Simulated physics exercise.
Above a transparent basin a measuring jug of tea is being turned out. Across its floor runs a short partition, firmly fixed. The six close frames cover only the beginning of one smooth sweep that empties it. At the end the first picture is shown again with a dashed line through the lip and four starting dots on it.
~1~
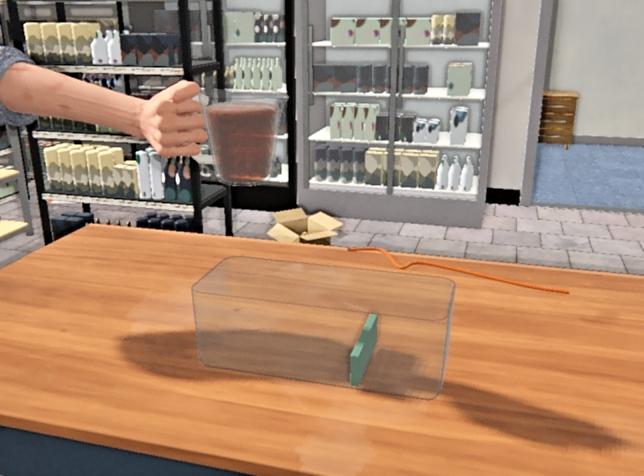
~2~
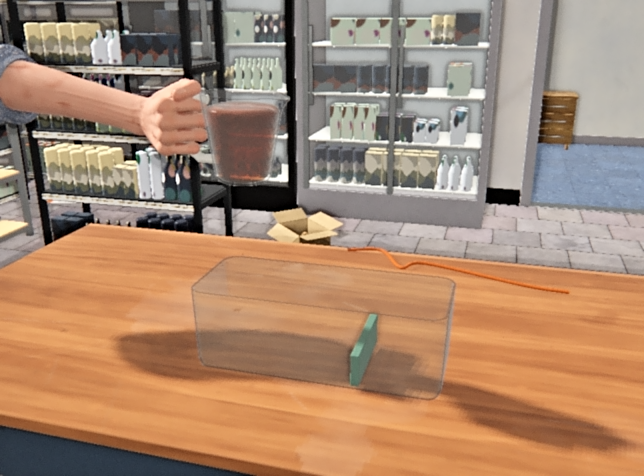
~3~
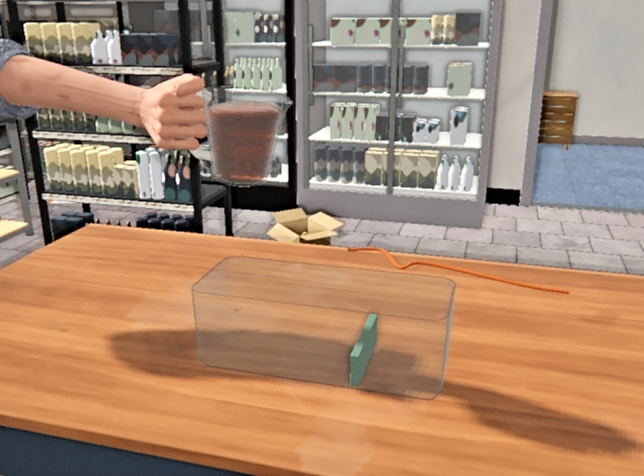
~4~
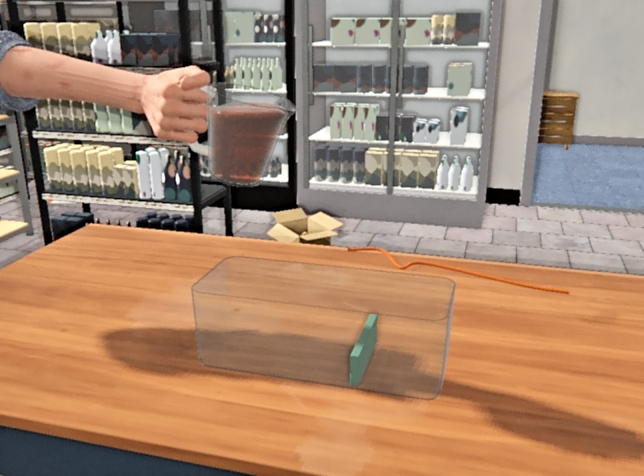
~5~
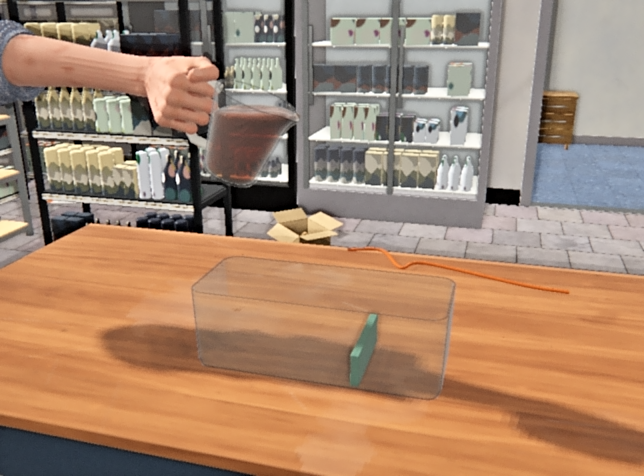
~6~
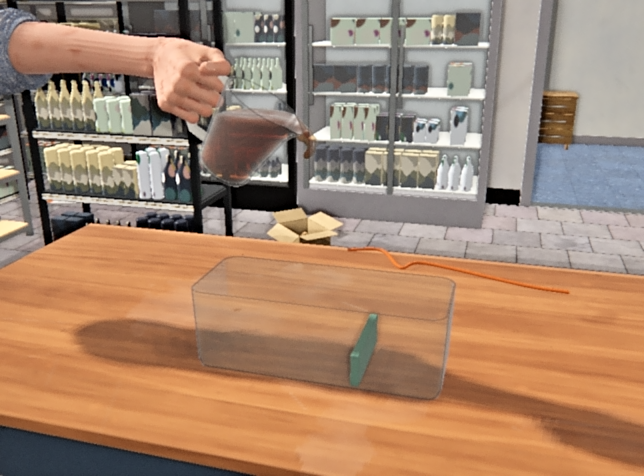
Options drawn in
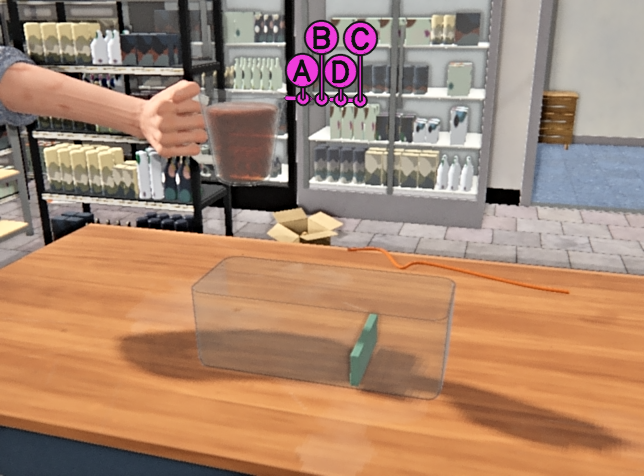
In a shop, a hand held a clear jug of tea above a see-through basin with a short green partition, then gradually tilted it to the right until tea came over the lip.
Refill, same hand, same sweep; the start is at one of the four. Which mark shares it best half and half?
Use dot A.
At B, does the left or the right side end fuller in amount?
The right one.
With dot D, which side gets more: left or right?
The right side.
In magenta, A at (303, 98); B at (321, 99); C at (360, 100); D at (340, 99).
With A, about 45 % ends left of the wall and 54 % right of it.
With B, about 18 % ends left of the wall and 80 % right of it.
With C, about 31 % ends left of the wall and 64 % right of it; 5 % is lost outside.
With D, about 13 % ends left of the wall and 85 % right of it.
